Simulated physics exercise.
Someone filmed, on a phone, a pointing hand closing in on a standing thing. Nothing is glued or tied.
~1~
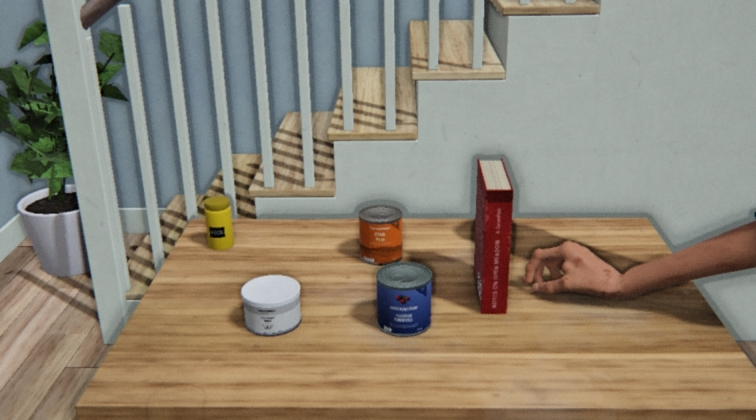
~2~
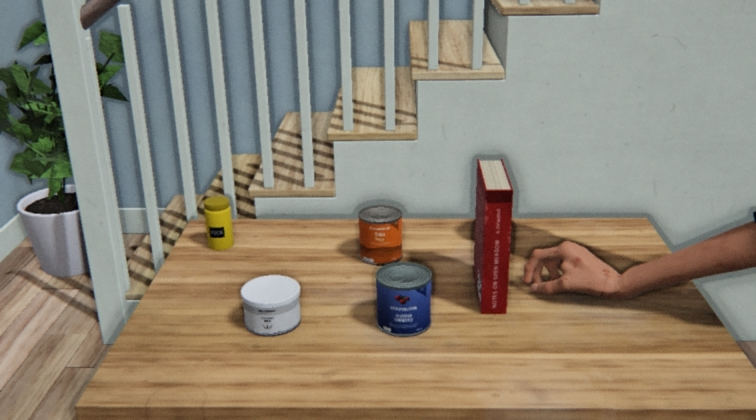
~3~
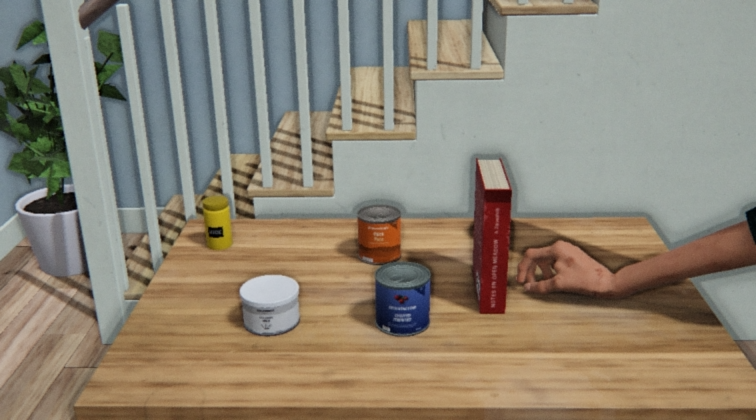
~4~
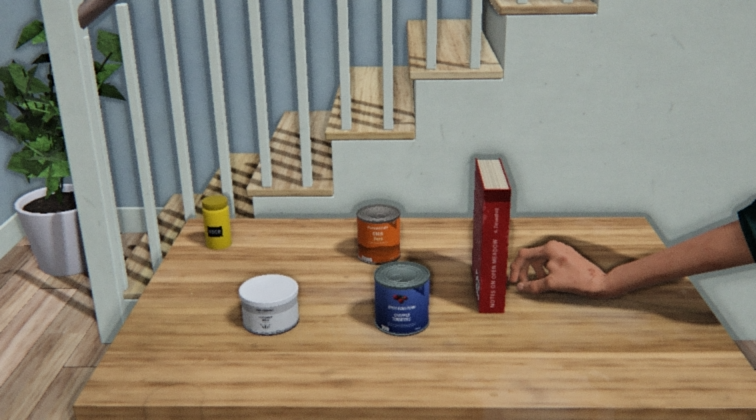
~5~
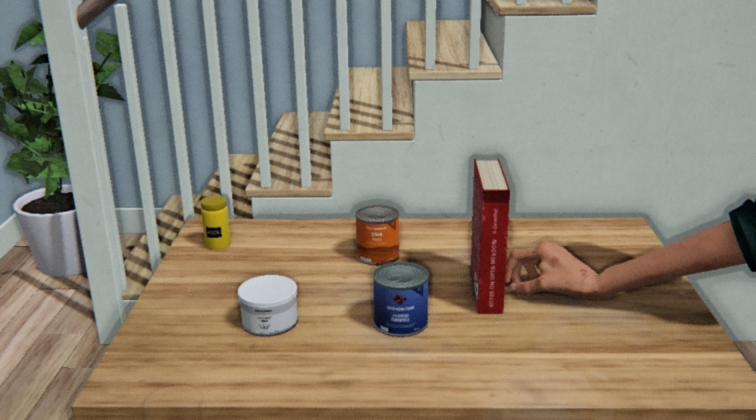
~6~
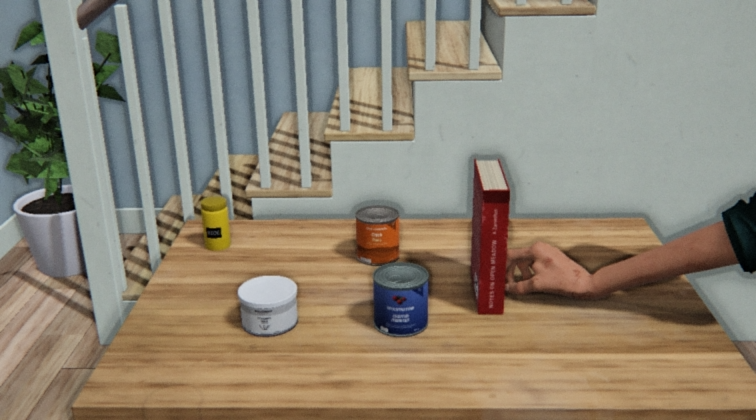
A hand reaches in from the right over a wooden table, seen from the front and slightly above, with a staircase and potted plant behind. A red book stands upright right of centre, with blue and orange cans to its left, a white tub and a yellow container farther left. The hand inches leftward to the book, which stays upright, while the view barely shifts.
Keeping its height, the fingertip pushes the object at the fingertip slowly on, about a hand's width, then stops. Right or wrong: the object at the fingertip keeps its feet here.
Right, it stays up.
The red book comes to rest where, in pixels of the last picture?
End position, last frame: About (417, 235).
Then, 0.30 s after the last picture, red book slid a little near (469, 235).
Then, 0.70 s after the last picture, red book slid a little near (443, 235).
Then, 1.00 s after the last picture, red book slid about its own width near (423, 235).
At rest, moved from the start, red book. Seen from the same camera at the end, red book near (417, 235).
